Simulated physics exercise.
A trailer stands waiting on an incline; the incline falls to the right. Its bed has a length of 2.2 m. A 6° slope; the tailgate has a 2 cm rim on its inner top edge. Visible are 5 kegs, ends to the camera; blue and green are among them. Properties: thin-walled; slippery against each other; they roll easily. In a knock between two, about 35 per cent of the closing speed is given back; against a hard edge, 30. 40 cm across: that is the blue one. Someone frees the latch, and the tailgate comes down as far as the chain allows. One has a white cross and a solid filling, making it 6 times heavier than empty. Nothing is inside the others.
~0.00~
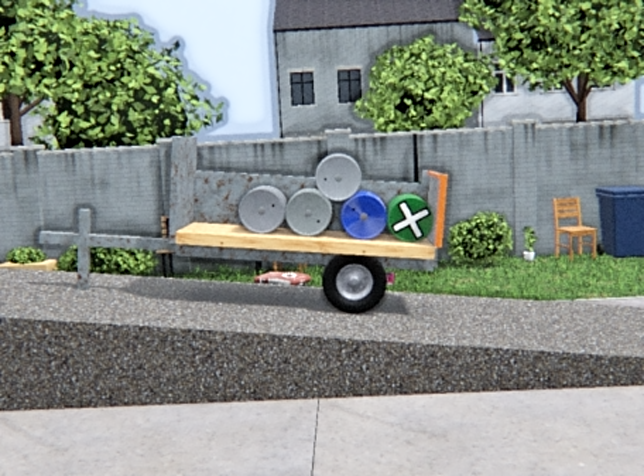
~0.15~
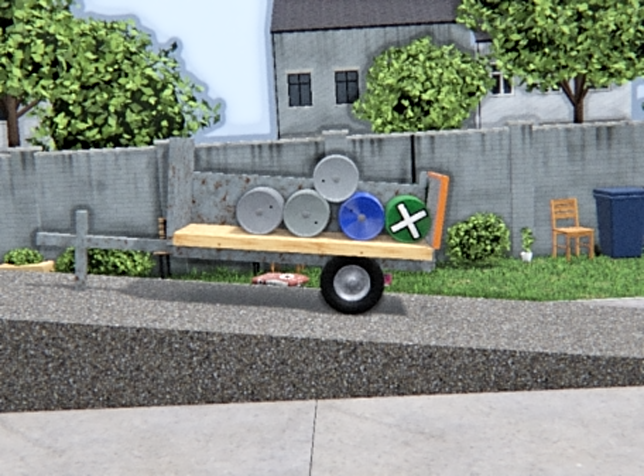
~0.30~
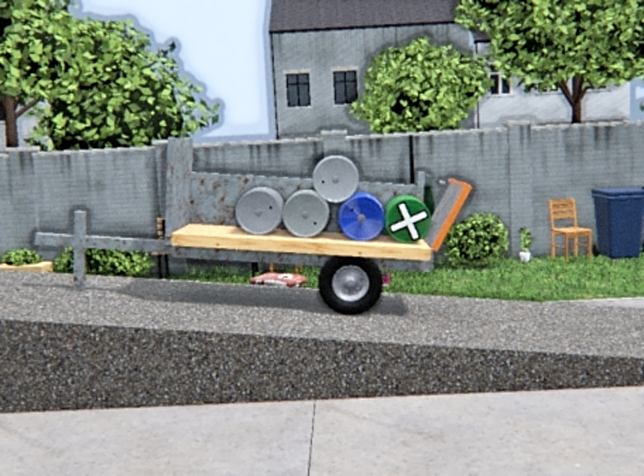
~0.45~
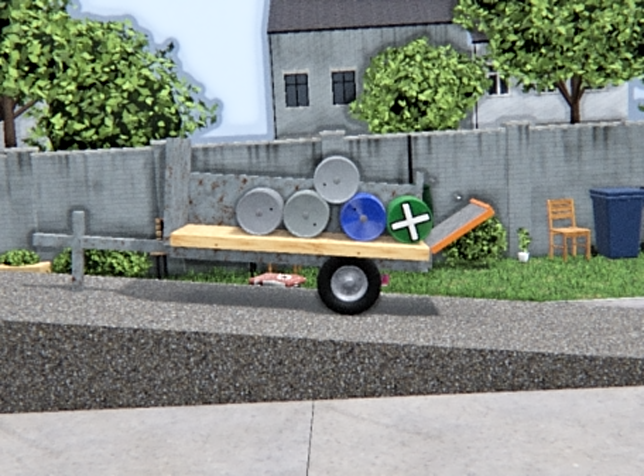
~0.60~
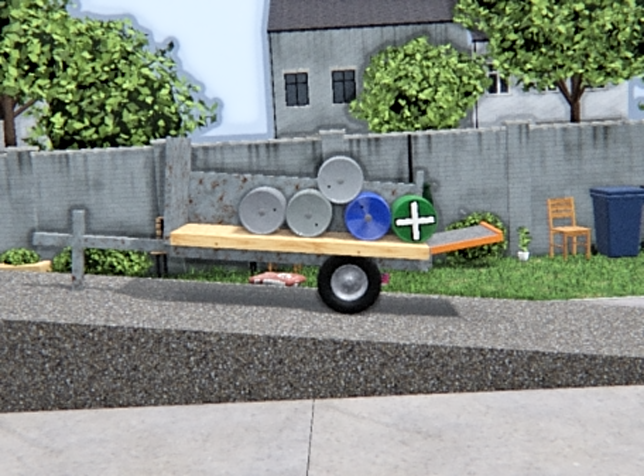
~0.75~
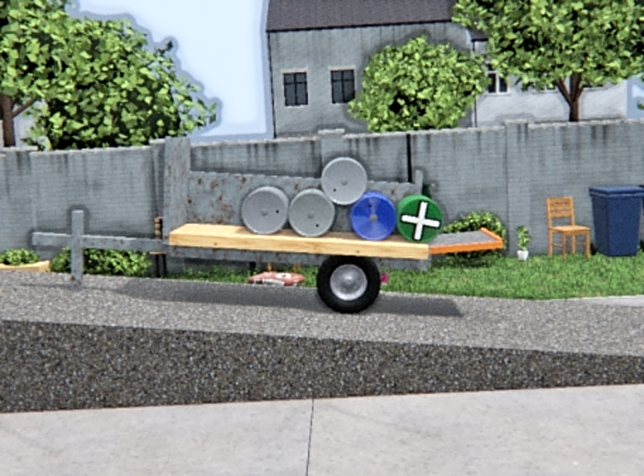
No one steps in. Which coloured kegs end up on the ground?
As I see it, blue: Retained, green: Retained.
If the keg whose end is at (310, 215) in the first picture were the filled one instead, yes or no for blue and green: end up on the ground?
For blue it happens, while for green it happens.
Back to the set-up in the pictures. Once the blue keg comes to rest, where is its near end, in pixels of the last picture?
In the last view it sits close to (432, 221).
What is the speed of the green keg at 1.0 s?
Speed approx. 0.5 m/s.
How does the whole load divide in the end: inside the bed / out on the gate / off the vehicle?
Counts in the order asked: 3, 2, 0.
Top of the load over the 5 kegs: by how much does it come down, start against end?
About 30 cm.
After 1.0 s, blue is on the bed, 35 cm short of the hinge, rolling right; green is on the gate, 5 cm past the hinge, rolling right; 0 of 5 are out.
After 1.2 s, blue is on the bed, 25 cm short of the hinge, rolling right; green is on the gate, 15 cm past the hinge, rolling right; 0 of 5 are out.
After 1.5 s, blue is on the bed, 15 cm short of the hinge, rolling right; green is on the gate, 25 cm past the hinge, rolling right; 0 of 5 are out.
At rest (2.5 s), blue is on the gate, 5 cm past the hinge; green is on the gate, 40 cm past the hinge; 0 of 5 are out.
